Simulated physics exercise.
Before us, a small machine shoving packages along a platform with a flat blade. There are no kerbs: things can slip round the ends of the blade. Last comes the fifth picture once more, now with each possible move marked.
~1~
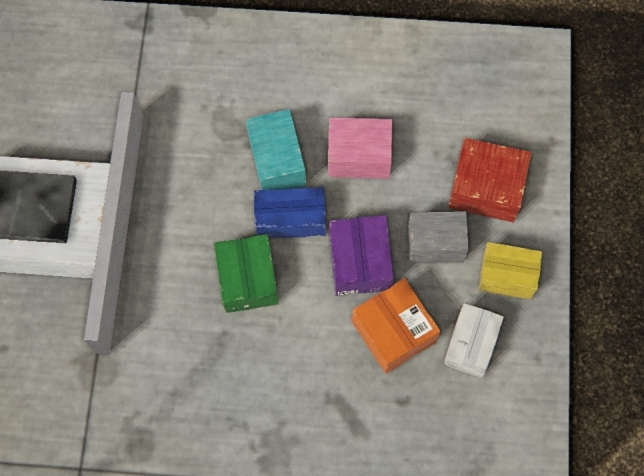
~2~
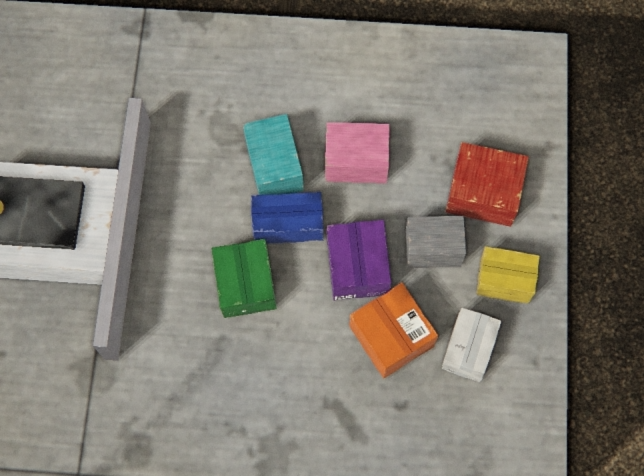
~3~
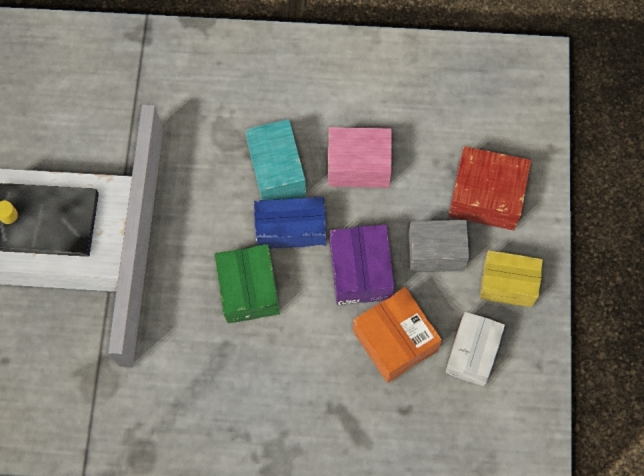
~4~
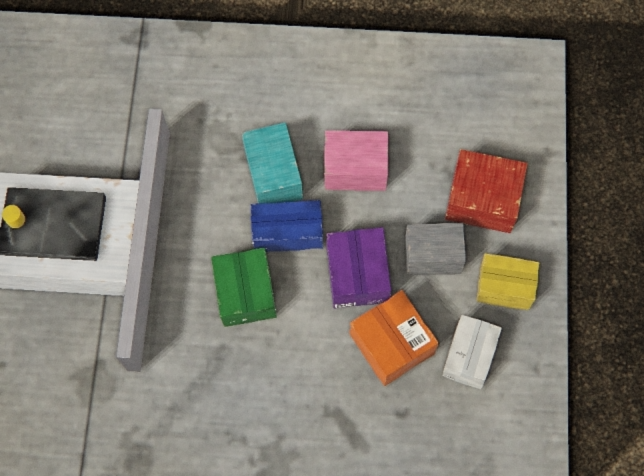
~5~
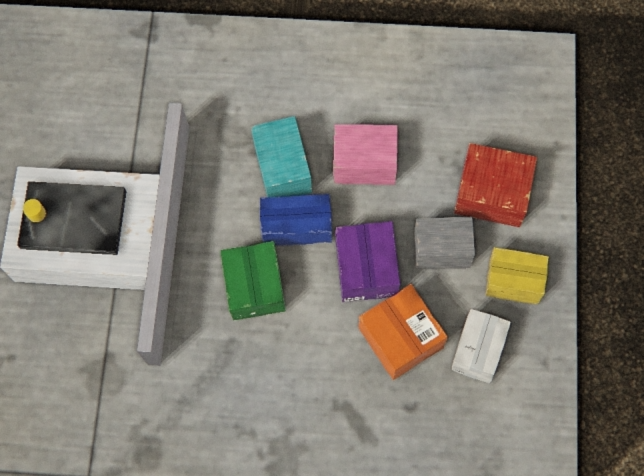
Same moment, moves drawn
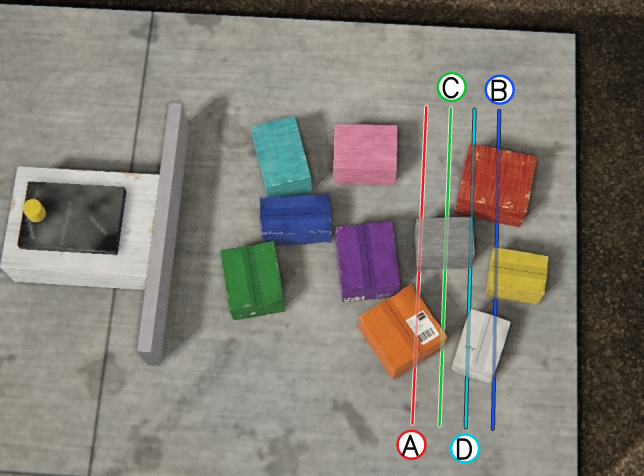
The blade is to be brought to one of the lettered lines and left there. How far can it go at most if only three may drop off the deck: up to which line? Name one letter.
The farthest such stop is D.
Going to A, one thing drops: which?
The yellow box goes over.
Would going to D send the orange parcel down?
No.
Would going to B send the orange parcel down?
By then, no.
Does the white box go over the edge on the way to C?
No.
On the marked copy, A at (420, 257); B at (496, 262); C at (446, 259); D at (470, 260).
With D. Early on, robot (191, 224); turquoise crate (311, 164); purple box (378, 262).
Further on, robot (301, 231); yellow box (587, 312); grey crate (543, 266).
At the end, robot (388, 236); red crate over the edge; grey crate over the edge; three fallen.
As for the rest, A is within the limit but short; B drops four; C is within the limit but short.
